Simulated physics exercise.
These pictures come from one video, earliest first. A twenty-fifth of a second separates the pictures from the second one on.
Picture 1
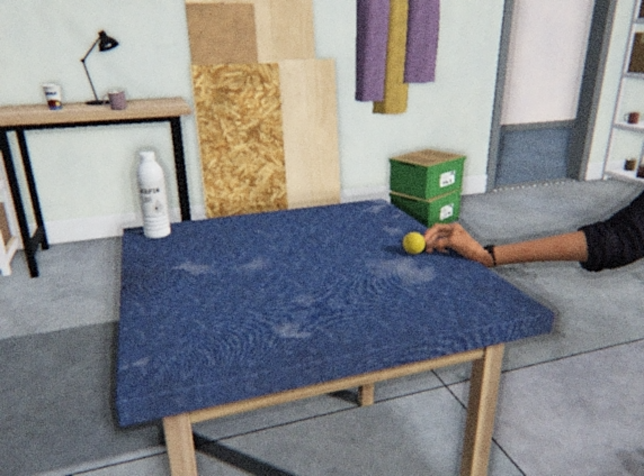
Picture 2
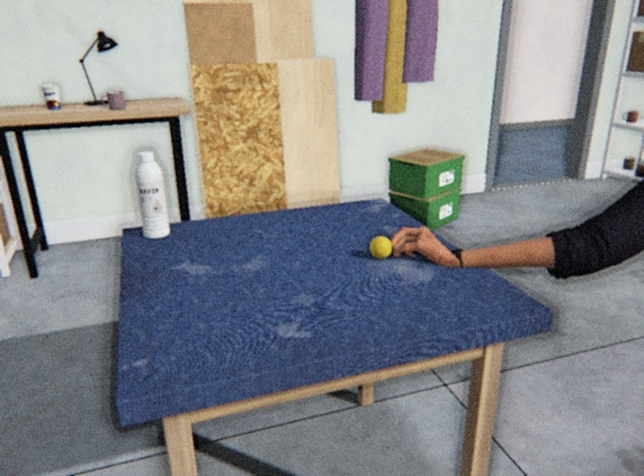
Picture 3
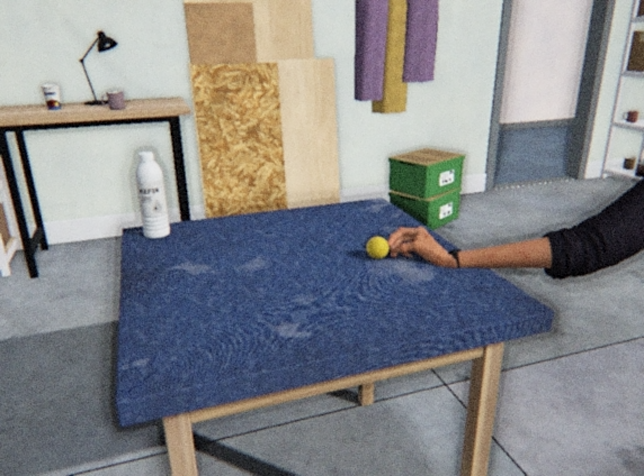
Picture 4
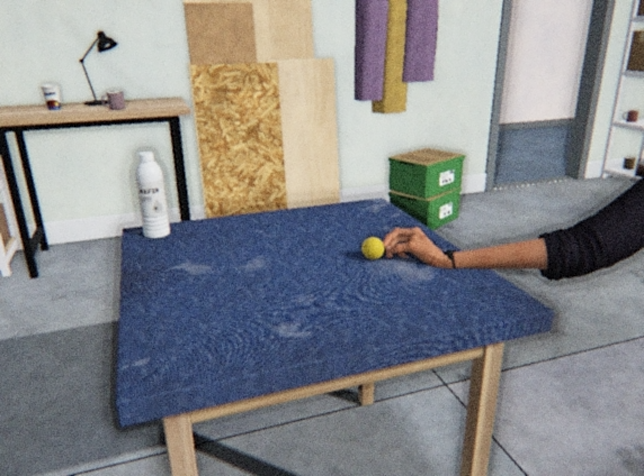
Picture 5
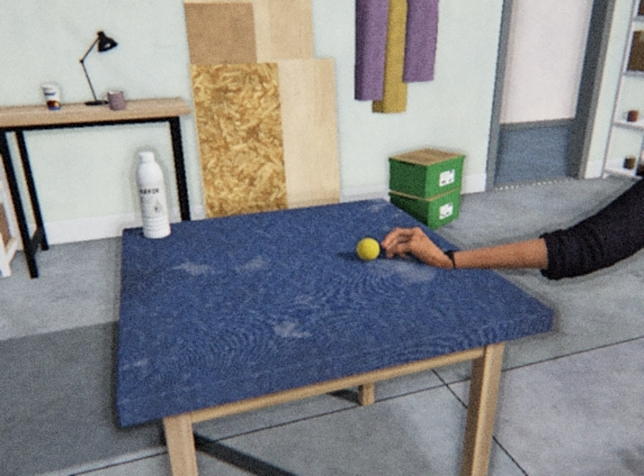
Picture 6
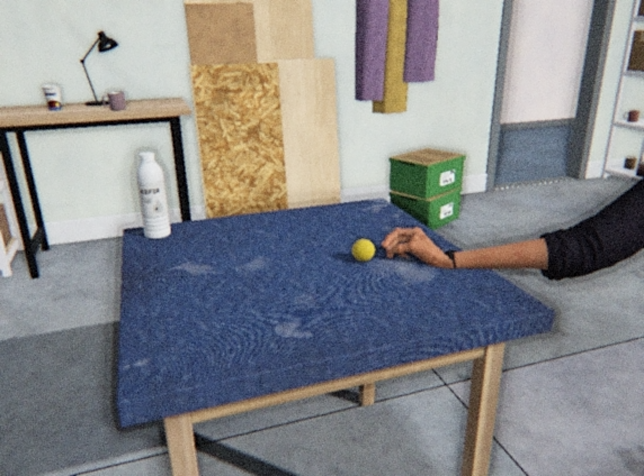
On a blue-topped table, a hand moves a yellow lemon left, and it rolls slightly away.
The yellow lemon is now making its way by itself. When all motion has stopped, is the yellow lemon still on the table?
Yes.
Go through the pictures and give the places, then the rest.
In the first frame, under the hand; yellow lemon (414, 243).
In the second frame, under the hand; yellow lemon (381, 248).
In the third frame, under the hand; yellow lemon (378, 248).
In the fourth frame, yellow lemon (373, 249).
In the fifth frame, yellow lemon (368, 249).
In the sixth frame, yellow lemon (363, 250) rolled a little.
Then, 0.30 s after the last picture, yellow lemon rolled well along near (330, 255).
Then, 0.60 s after the last picture, yellow lemon rolled well along near (304, 259).
At rest, moved from the start, yellow lemon. Seen from the same camera at the end, yellow lemon near (280, 263).
